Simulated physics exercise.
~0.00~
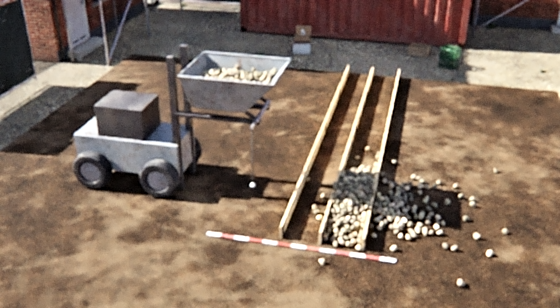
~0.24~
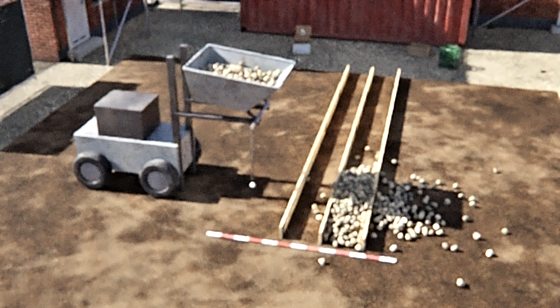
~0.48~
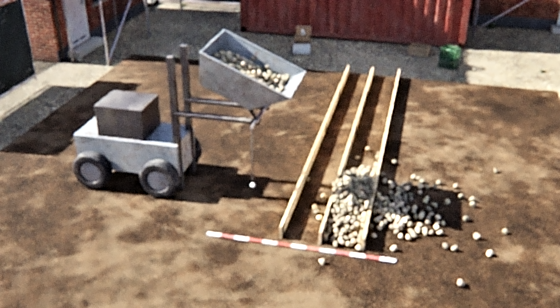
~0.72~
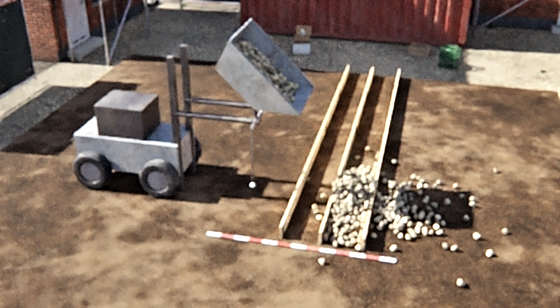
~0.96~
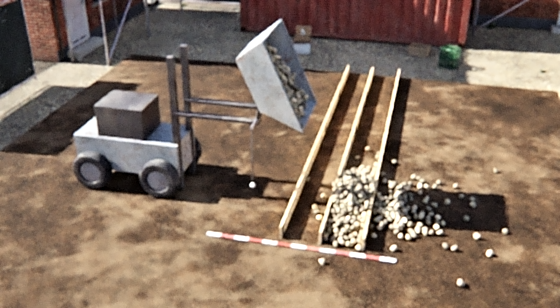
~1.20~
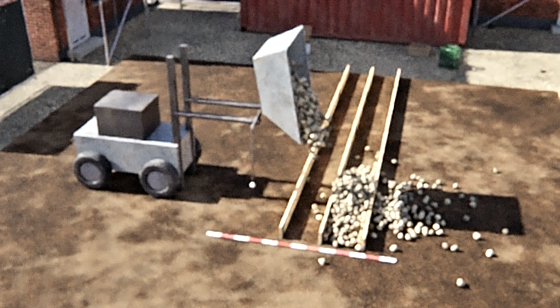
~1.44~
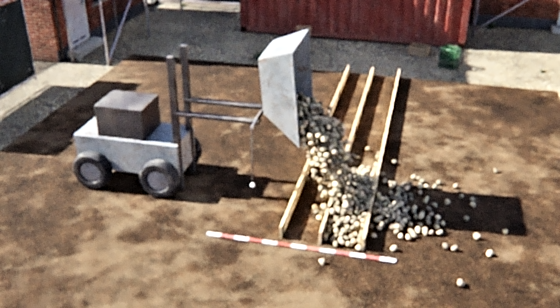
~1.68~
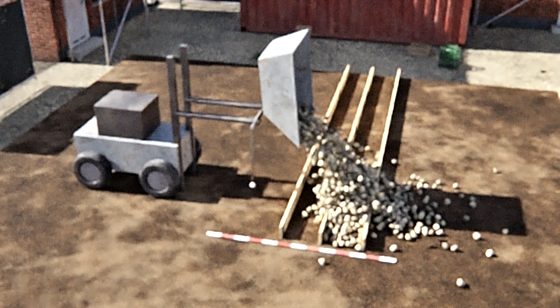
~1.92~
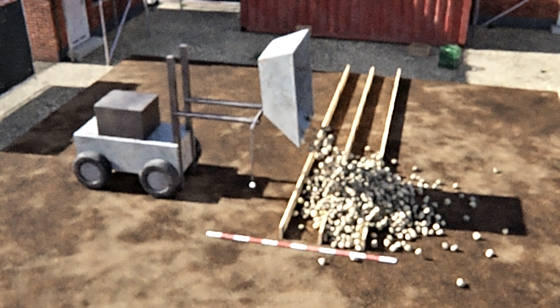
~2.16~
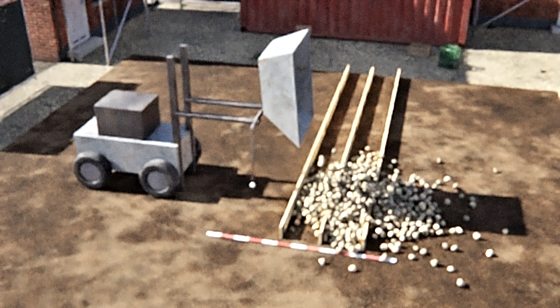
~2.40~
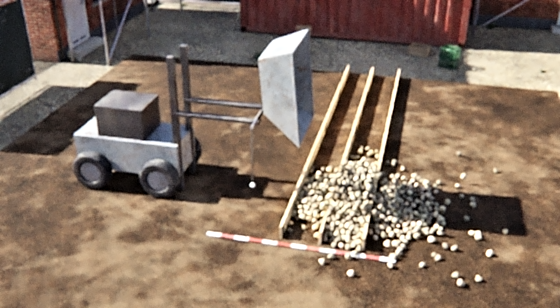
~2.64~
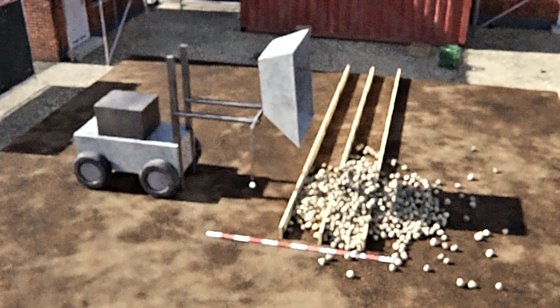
A grey forklift stands at the left of a brown dirt yard, seen from above, with a pale metal skip of cobbles raised in front of it. To the right, three wooden planks lie on the ground beside an earlier heap of pale stones, with a red container behind and a red and white staff in front. The skip tips steadily to the right until it is almost upright. The stones slide out in a rush over the planks and spread across the old heap. A few roll forward past the staff, and the pile settles while the emptied skip stays tipped.
